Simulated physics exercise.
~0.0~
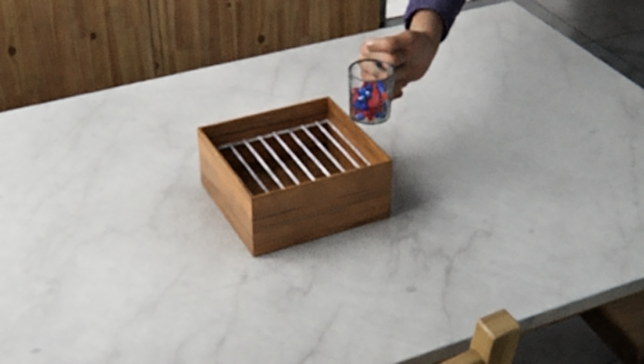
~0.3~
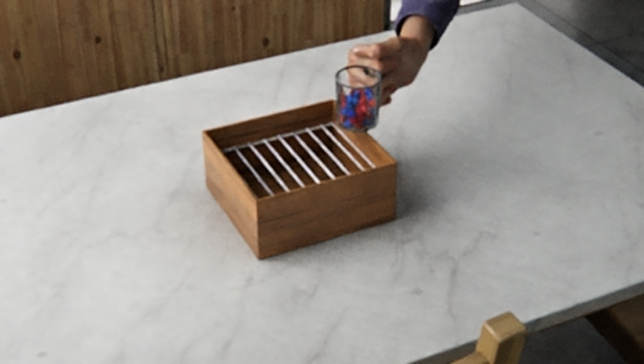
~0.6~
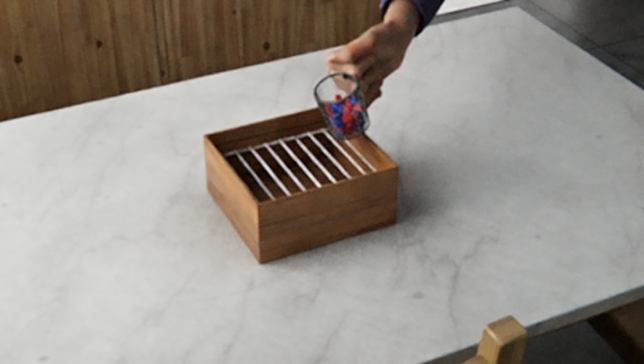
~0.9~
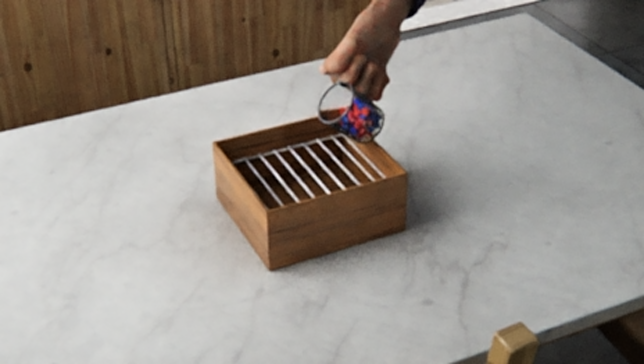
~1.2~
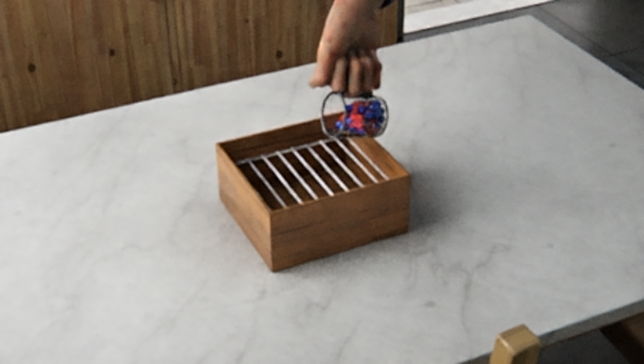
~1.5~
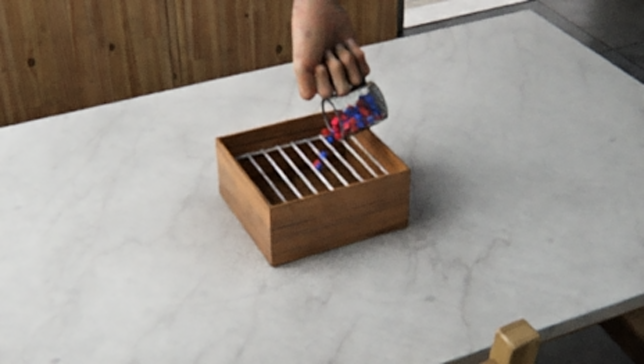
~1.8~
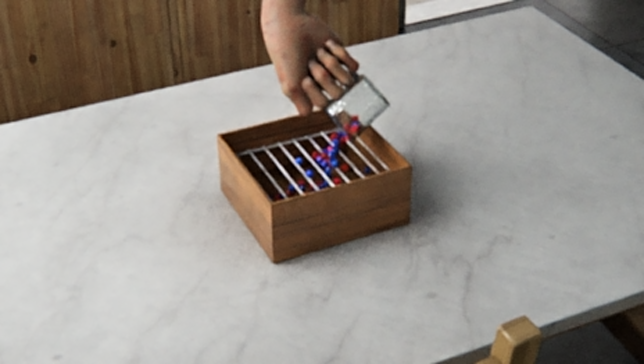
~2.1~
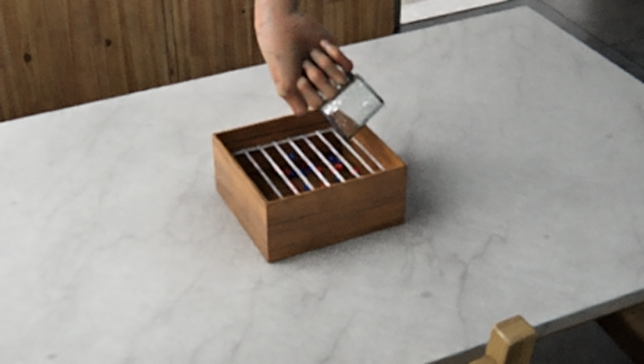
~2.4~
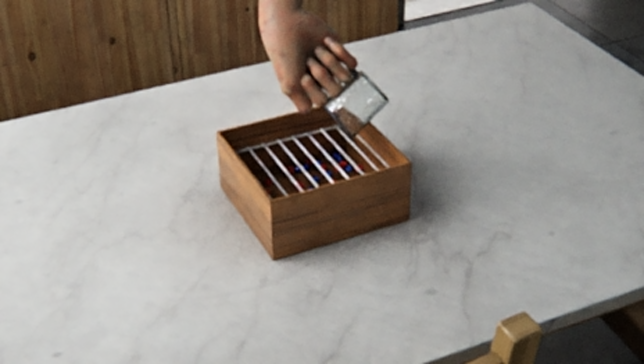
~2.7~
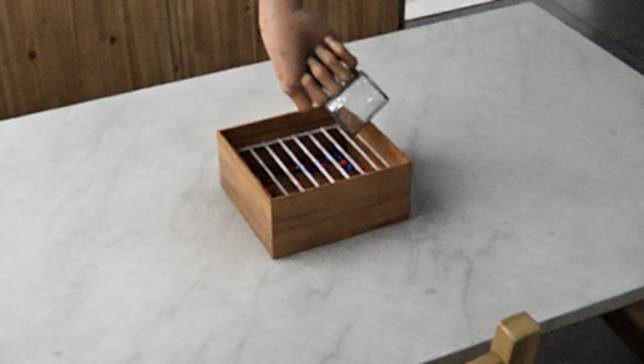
Red and blue pieces pour from a hand-tipped glass and drop through a wooden box's rack.
